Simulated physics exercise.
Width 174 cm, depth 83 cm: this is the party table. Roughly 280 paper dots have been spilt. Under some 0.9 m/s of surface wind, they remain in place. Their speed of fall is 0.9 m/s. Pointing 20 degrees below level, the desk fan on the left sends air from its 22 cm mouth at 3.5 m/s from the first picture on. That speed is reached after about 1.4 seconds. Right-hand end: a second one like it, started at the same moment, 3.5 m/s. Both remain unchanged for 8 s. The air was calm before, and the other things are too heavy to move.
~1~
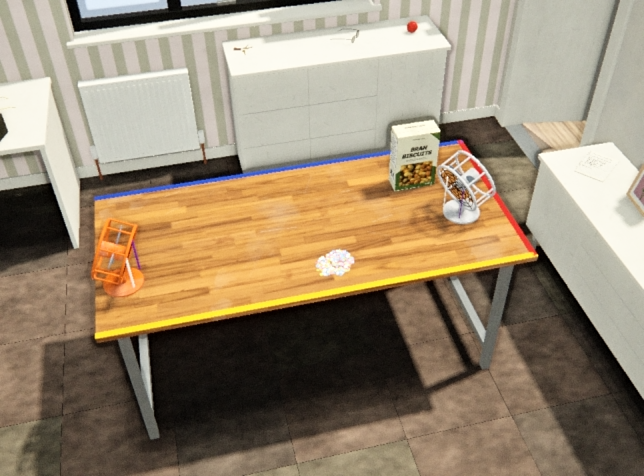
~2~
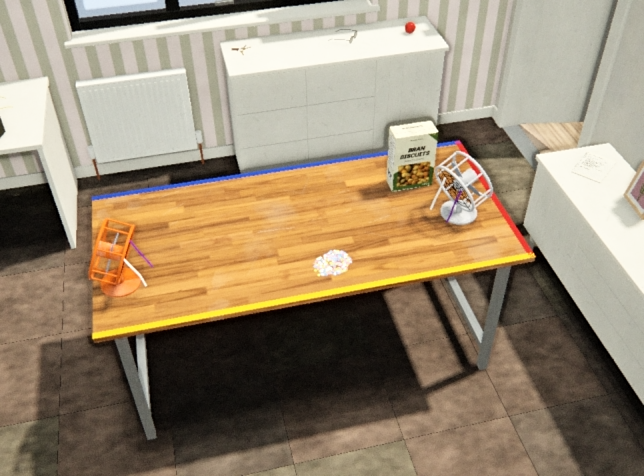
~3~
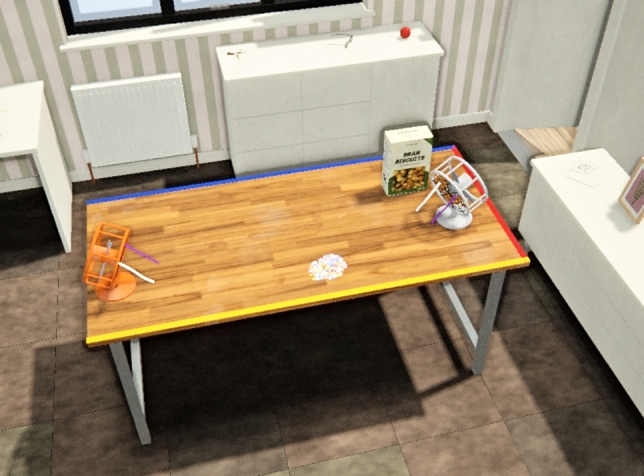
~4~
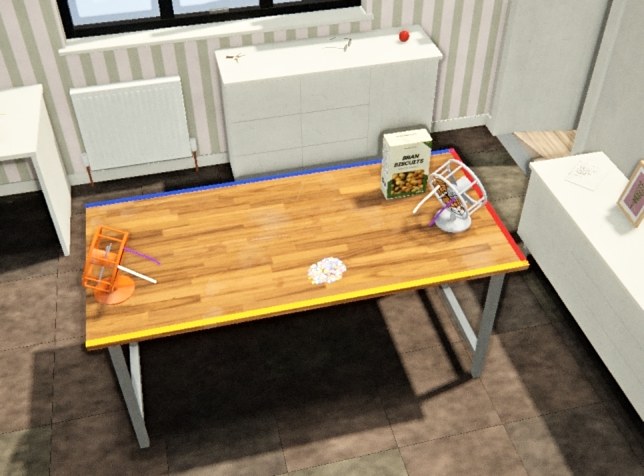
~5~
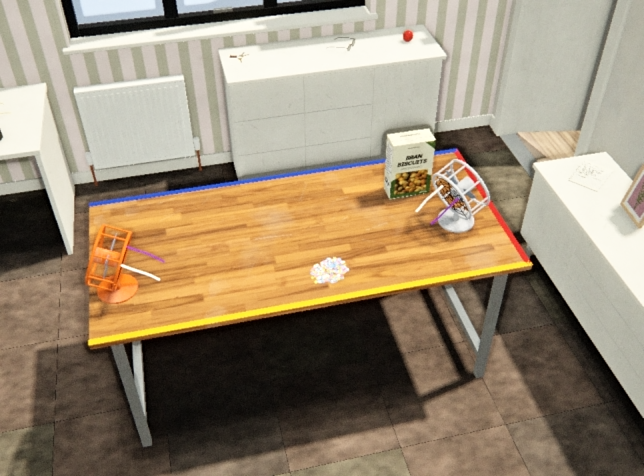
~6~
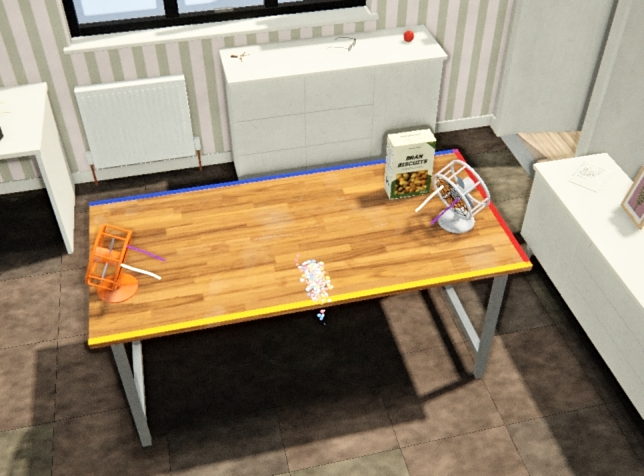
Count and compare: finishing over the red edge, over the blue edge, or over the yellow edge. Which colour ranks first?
It is the yellow one.
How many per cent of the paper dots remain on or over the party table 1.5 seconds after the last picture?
About 0 %.
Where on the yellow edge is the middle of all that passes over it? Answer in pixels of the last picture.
I'd say roughly (322, 303).
Then, 0.5 s after the last picture the count stands so, 78 % are over the yellow edge, 1 % over the blue edge and 0 % over the red edge; the middle of those left on the top is near (294, 250).
Then, 1.5 s after the last picture the count stands so, 85 % are over the yellow edge, 15 % over the blue edge and 0 % over the red edge.
Then, 3.3 s after the last picture the count stands so, 85 % are over the yellow edge, 15 % over the blue edge and 0 % over the red edge.
Then, 6.9 s after the last picture, at the end, 85 % are over the yellow edge, 15 % over the blue edge and 0 % over the red edge.
